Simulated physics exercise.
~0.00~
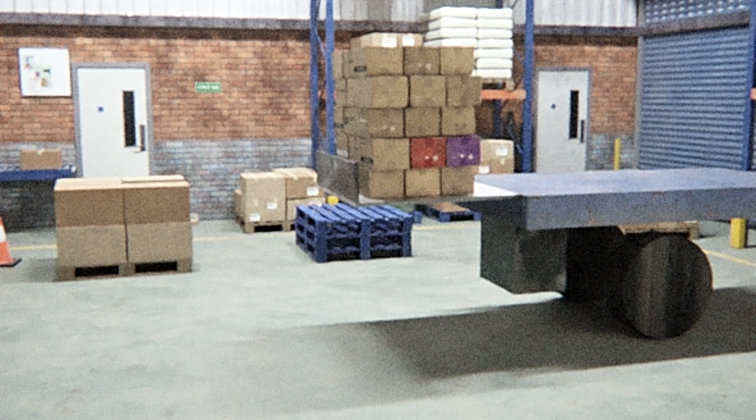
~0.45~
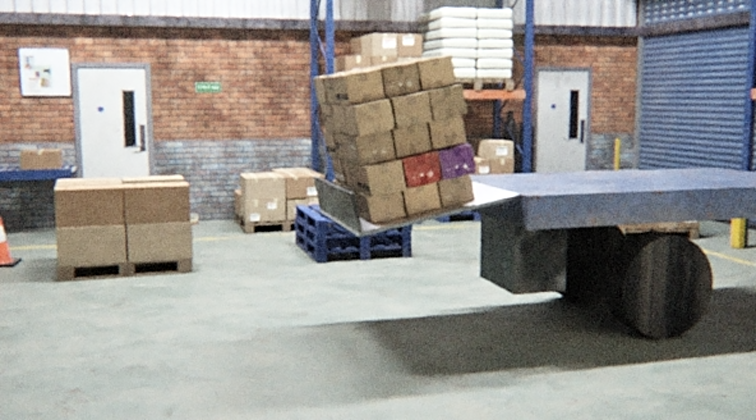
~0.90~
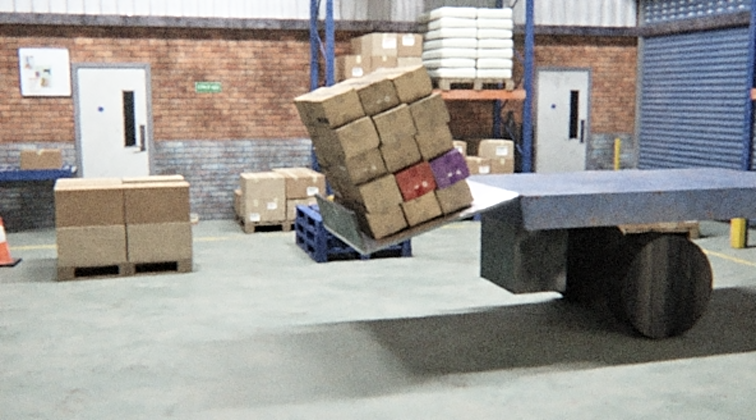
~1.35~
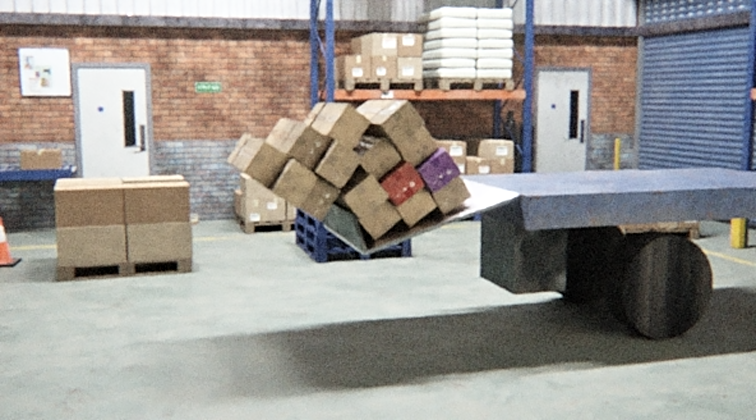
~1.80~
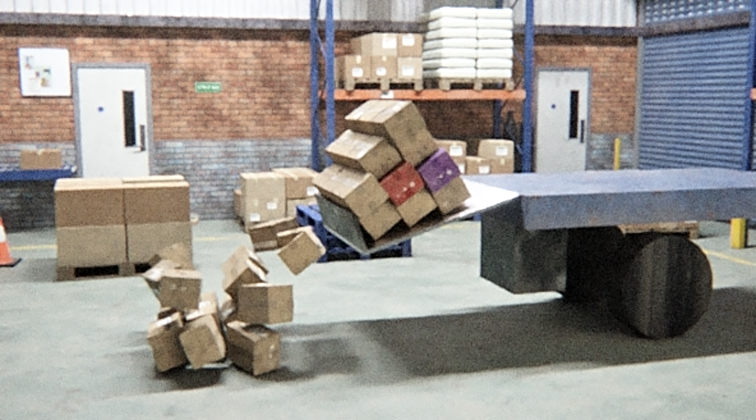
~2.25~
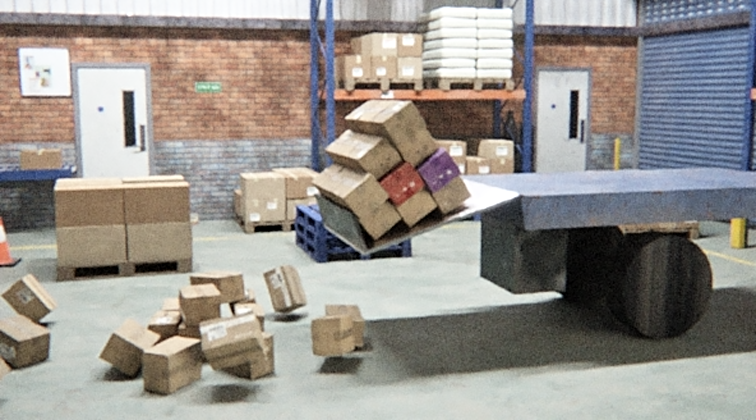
A large blue-grey flat-bed with dark round wheels stands at the right of a brick-walled warehouse, seen from the side by a still camera. On the lowered flap at its left end sits a tall stack of brown cartons, with one red and one purple near the bottom right. The flap tilts down to the left, and the stack leans with it. The upper and left cartons slide away, topple and tumble to the floor, scattering leftward. The flap stays tilted, still holding a leaning cluster with the red and purple cartons, while the fallen ones lie strewn below.
